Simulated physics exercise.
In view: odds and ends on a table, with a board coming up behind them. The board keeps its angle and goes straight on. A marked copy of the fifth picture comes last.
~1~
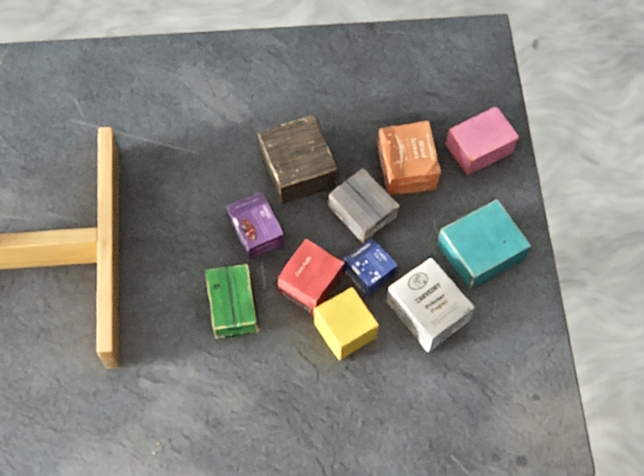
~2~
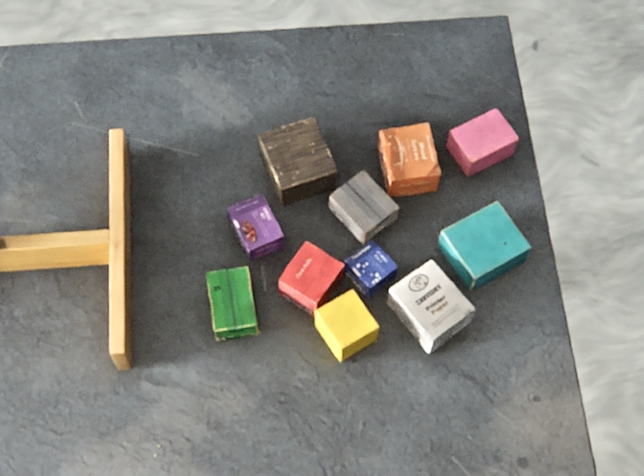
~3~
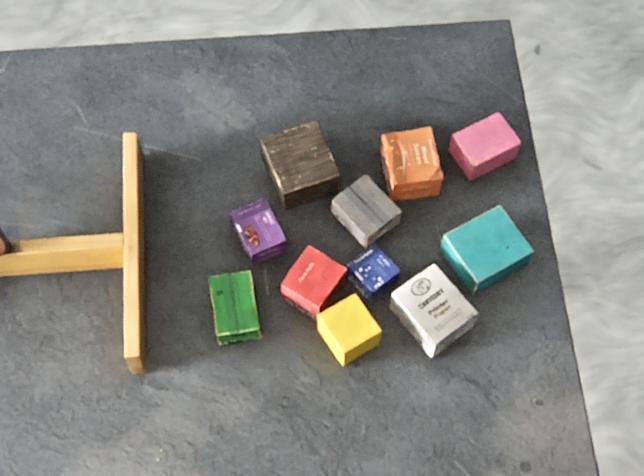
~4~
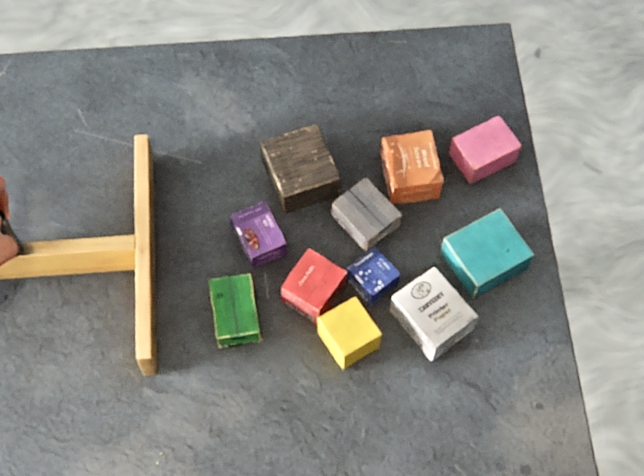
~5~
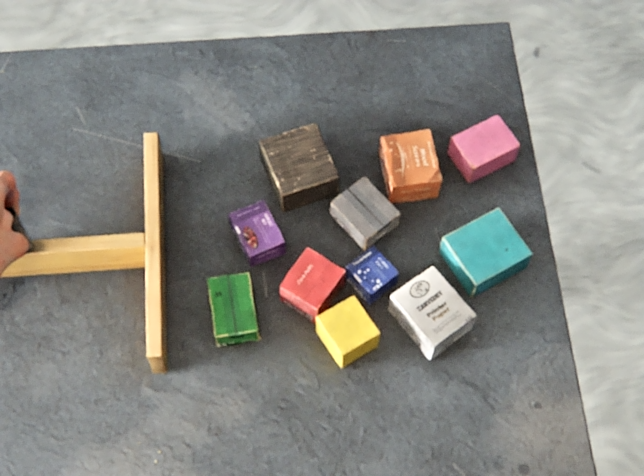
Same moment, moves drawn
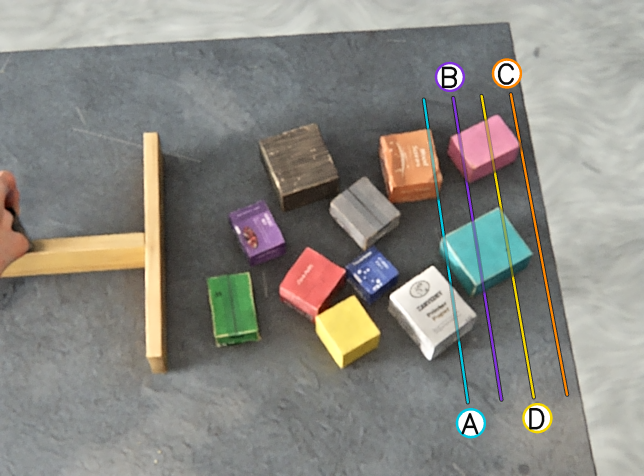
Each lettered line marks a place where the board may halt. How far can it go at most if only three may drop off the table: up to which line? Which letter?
Stop at A.
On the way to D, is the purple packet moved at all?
Yes.
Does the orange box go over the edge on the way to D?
Yes.
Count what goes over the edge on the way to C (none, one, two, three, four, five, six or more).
By then, six or more.
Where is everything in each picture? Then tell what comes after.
The first frame shows white box (429, 305); yellow block (346, 323); black block (298, 159).
The second frame shows board (117, 235); pink block (482, 142).
The third frame shows board (130, 239); red box (314, 284).
The fourth frame shows board (143, 241); grey box (366, 215).
The fifth frame shows board (152, 239); green box (233, 310); blue box (372, 275); white box (431, 313).
On the marked copy, A at (444, 241); B at (476, 239); C at (537, 234); D at (506, 237).
With A. Early on, board (258, 232); blue box (398, 266); green box (292, 307).
Further on, board (363, 225); turquoise block (528, 246); pink block (505, 143).
At the end, board (443, 219); turquoise block over the edge; pink block over the edge; two fallen.
As for the rest, B drops four; C drops eleven; D drops seven.
